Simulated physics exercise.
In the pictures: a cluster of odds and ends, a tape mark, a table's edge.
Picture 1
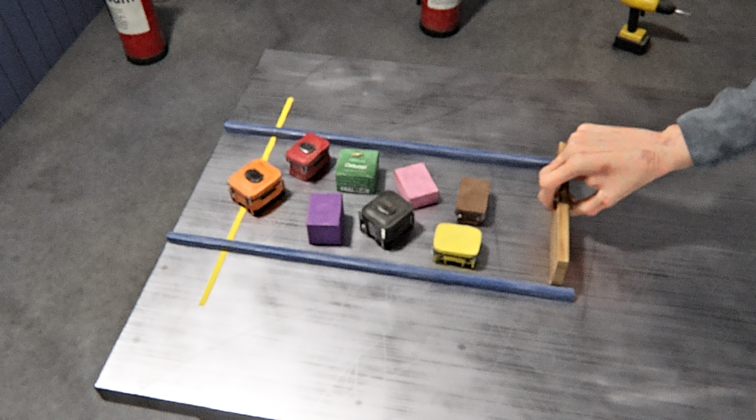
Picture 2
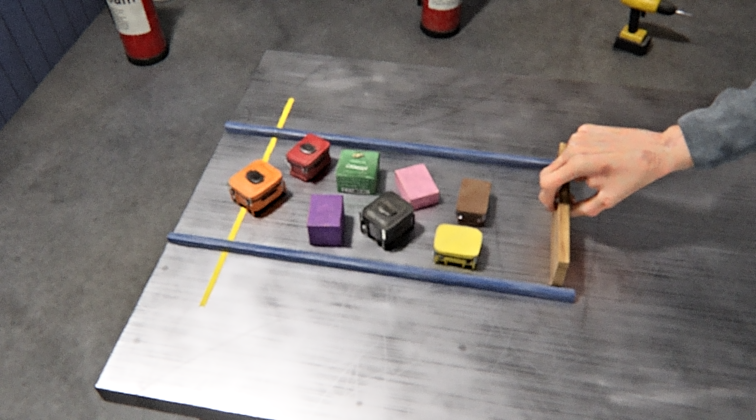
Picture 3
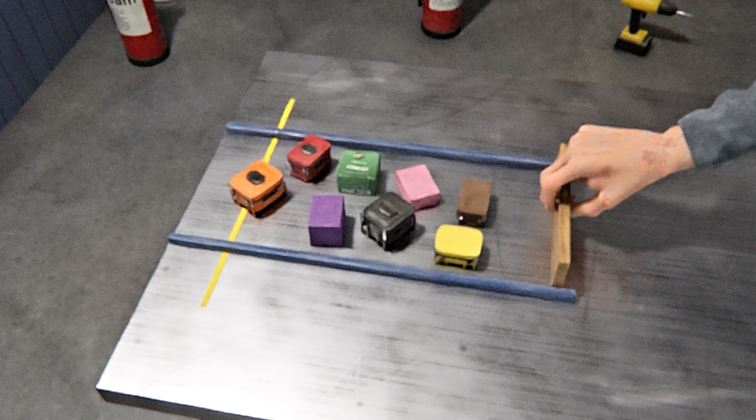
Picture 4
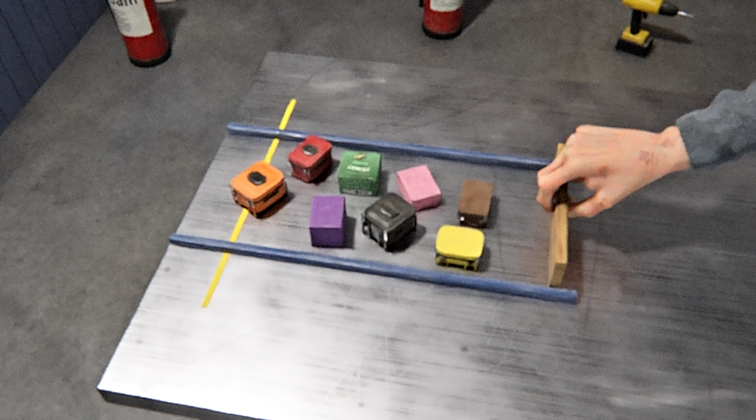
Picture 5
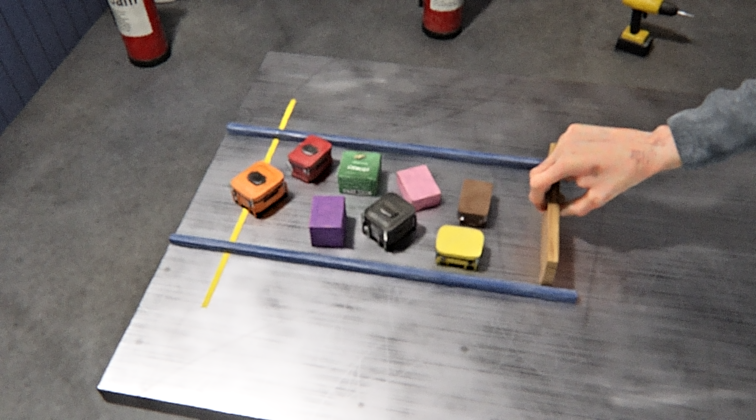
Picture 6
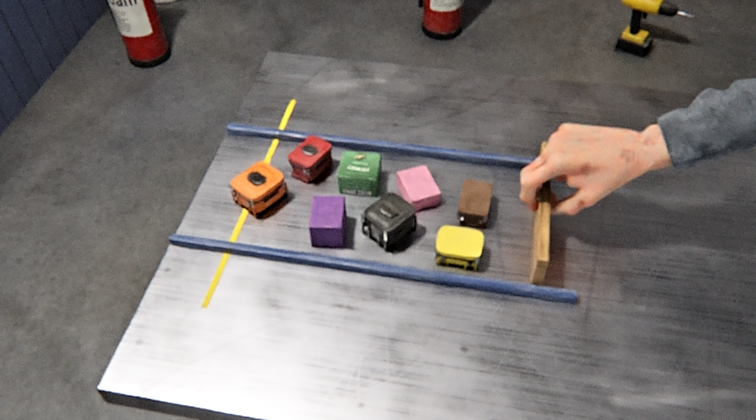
On a dark tabletop, a hand held a wooden board upright between two blue rails, then slid it slightly left toward a cluster of small colourful cases and blocks, which stayed almost perfectly still.
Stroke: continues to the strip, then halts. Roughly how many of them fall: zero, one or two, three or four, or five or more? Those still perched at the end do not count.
Three or four.
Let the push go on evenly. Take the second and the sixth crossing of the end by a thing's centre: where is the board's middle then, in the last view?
Its middle is around (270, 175) and later (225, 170).
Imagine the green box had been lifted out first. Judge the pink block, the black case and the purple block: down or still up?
The pink block stays put, the black case stays put, the purple block goes down.
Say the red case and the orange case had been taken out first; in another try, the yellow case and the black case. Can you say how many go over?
Result: 2, then 2.
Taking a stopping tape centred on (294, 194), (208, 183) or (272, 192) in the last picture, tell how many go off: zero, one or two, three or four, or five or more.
Either one or two; more than four; 1 or 2.
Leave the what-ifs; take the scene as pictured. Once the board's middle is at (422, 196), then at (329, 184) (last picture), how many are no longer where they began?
Tally at point one: 6; at point two: 8.
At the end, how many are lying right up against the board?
It touches 2.
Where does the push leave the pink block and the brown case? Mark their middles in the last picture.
The pink block ends up near (235, 147), and the brown case near (246, 172).
Early on, none off yet; orange case at rest near (259, 189); red case at rest near (311, 159); purple block at rest near (328, 221).
A while later, none off yet; orange case moving near (252, 185); red case travelled well along near (246, 143); purple block travelled well along near (257, 220).
Finally, the number that fall off is three or four; lost, green box, purple block, red case and orange case.
